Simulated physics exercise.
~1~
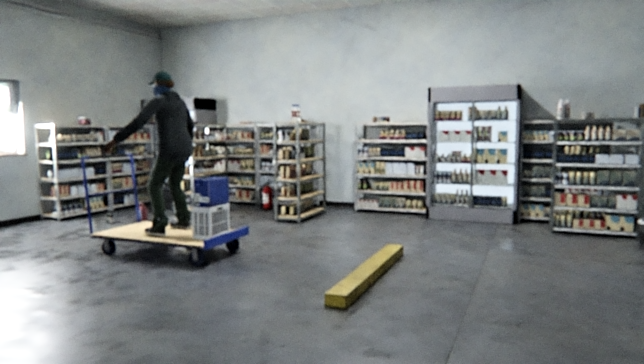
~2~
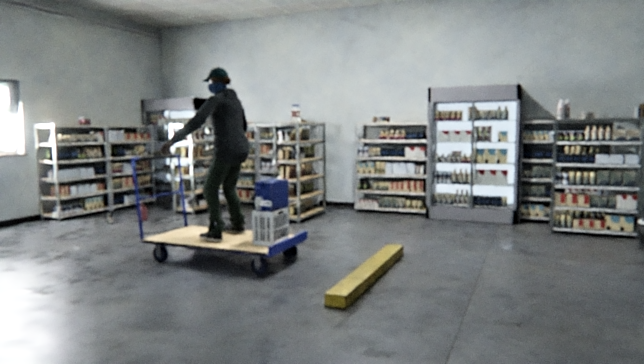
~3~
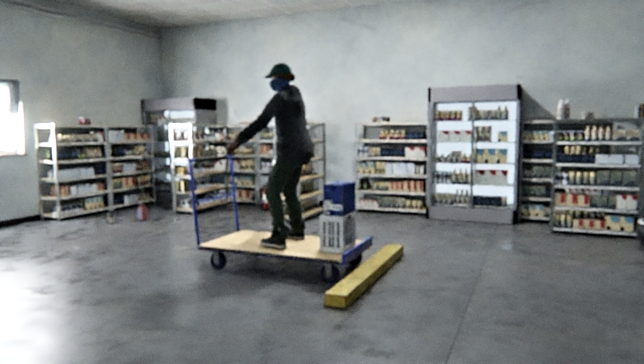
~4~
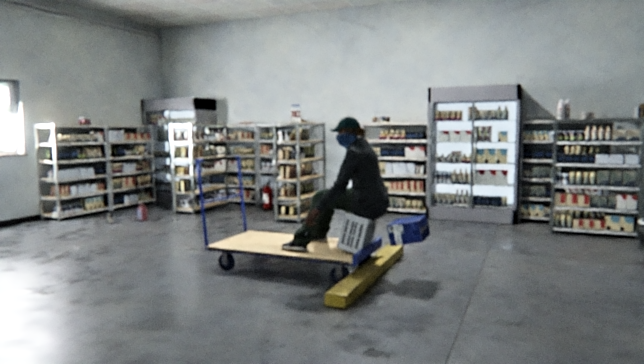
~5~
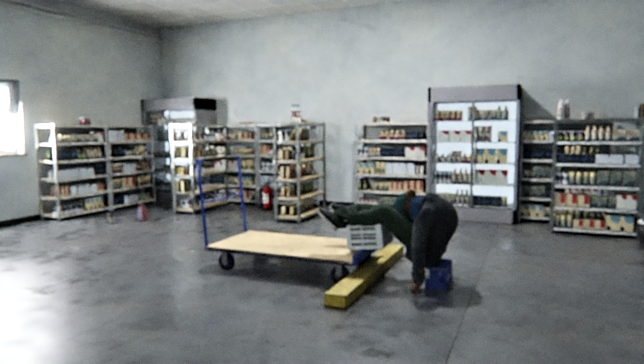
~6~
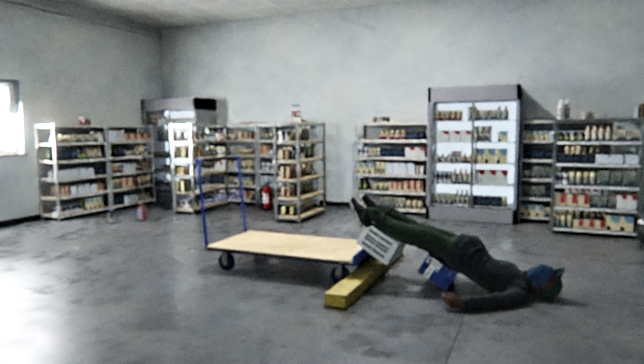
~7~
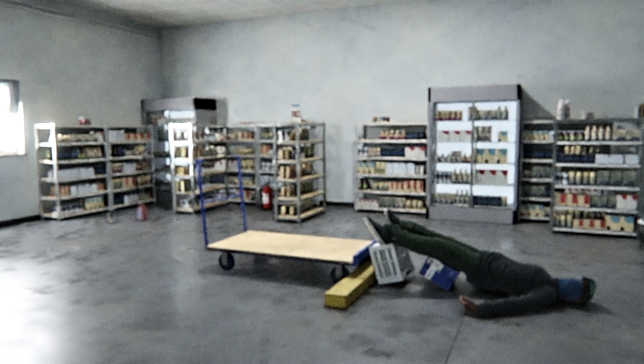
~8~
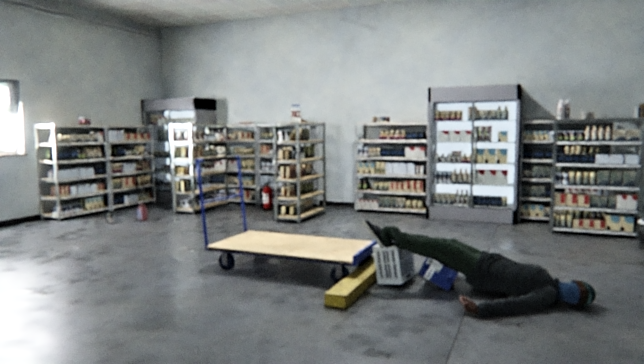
The footage shows a person riding a flat trolley rightward across a shop floor with a blue parcel and white crate until it stops at a yellow kerb; rider and load pitch over the front, ending on the floor beyond while the trolley stays upright.
